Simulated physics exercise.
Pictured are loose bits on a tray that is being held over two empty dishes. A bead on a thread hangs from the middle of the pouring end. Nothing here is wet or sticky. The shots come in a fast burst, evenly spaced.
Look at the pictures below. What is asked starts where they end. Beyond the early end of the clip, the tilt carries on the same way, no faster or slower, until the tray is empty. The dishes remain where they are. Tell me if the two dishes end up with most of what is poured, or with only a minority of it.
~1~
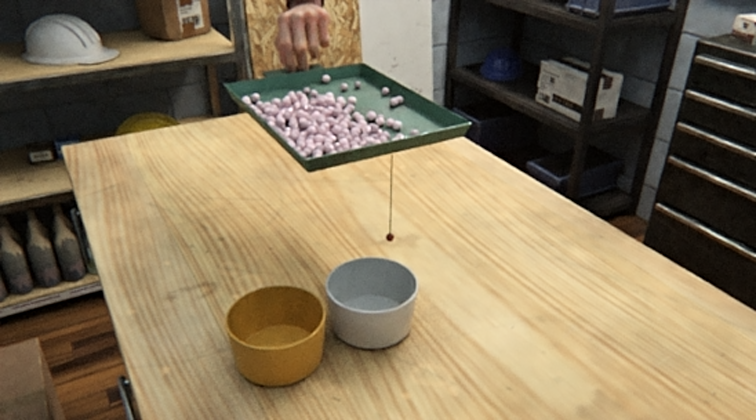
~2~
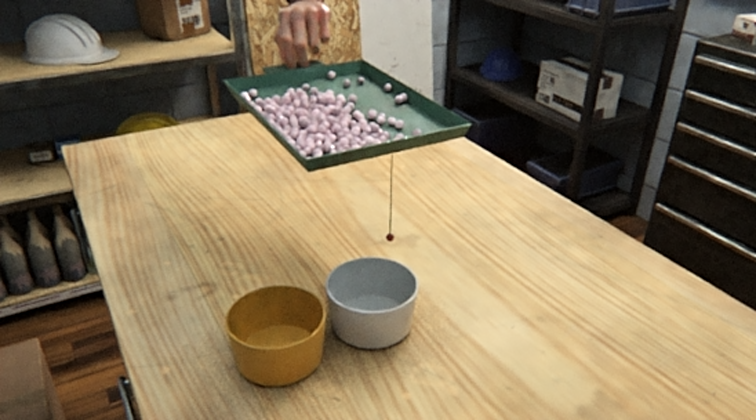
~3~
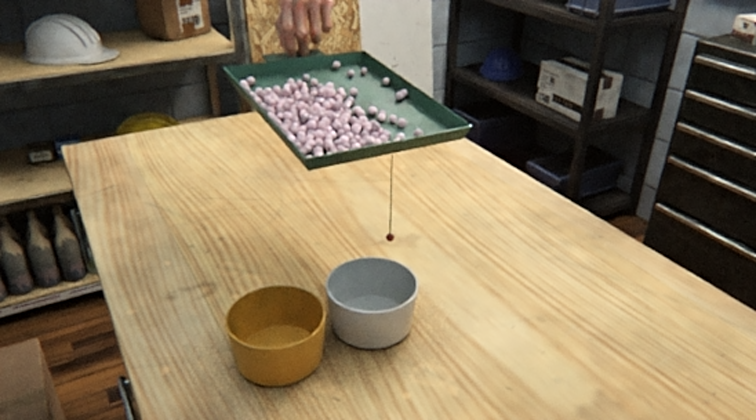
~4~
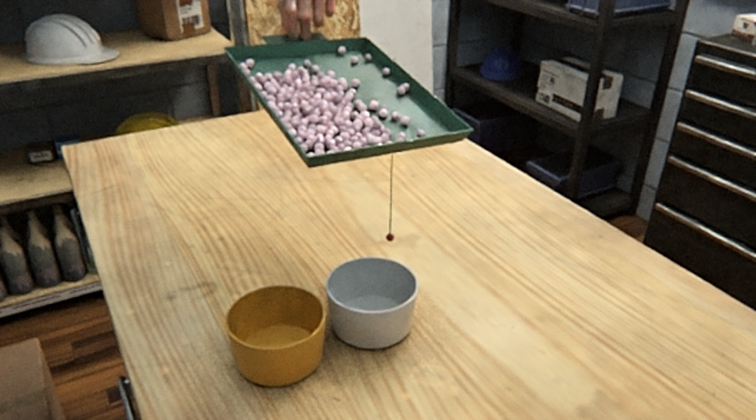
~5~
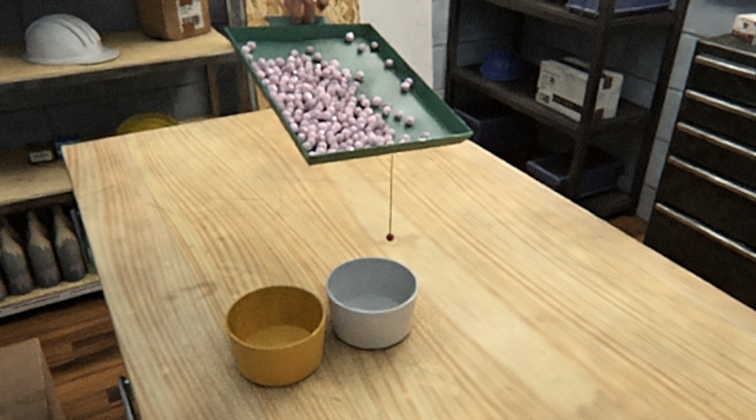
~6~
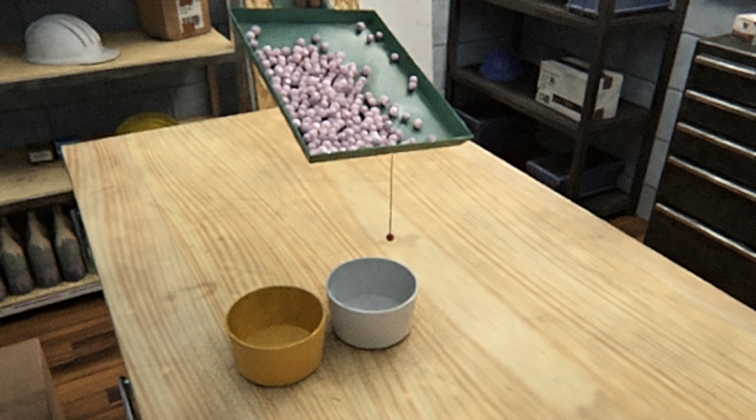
Only a minority.
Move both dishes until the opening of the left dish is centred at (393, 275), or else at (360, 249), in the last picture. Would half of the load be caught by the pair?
Result - try one, past the halfway mark; try two, below the halfway mark.
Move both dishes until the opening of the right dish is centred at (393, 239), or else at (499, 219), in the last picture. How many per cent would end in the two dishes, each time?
In order: 0 percent and 40 percent.
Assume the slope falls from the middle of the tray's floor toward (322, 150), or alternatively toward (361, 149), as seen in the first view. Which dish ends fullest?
Okay, first try the right-side one, second try the right-side one.
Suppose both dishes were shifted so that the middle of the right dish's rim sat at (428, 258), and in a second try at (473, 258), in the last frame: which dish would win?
In the first try it's the rightmost dish, and in the second it's the rightmost dish.
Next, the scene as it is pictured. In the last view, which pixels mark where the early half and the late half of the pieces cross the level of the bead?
(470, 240), then (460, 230).
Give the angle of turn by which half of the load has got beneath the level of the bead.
85 degrees.
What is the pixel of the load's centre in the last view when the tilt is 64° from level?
Centre estimate: (425, 146).
Shortly afterwards, tray tipped steeply; near two thirds on the tray; only a few outside both; near a quarter in the air.
Next, tray tipped past a quarter turn; only a few on the tray; a little in the right dish; the bulk outside both; a little in the air.
Some moments later, tray tipped past a quarter turn; a little in the right dish; all but a few outside both.
In the end, tray tipped past a quarter turn; none at all in the left dish; a little in the right dish; all but a few outside both.
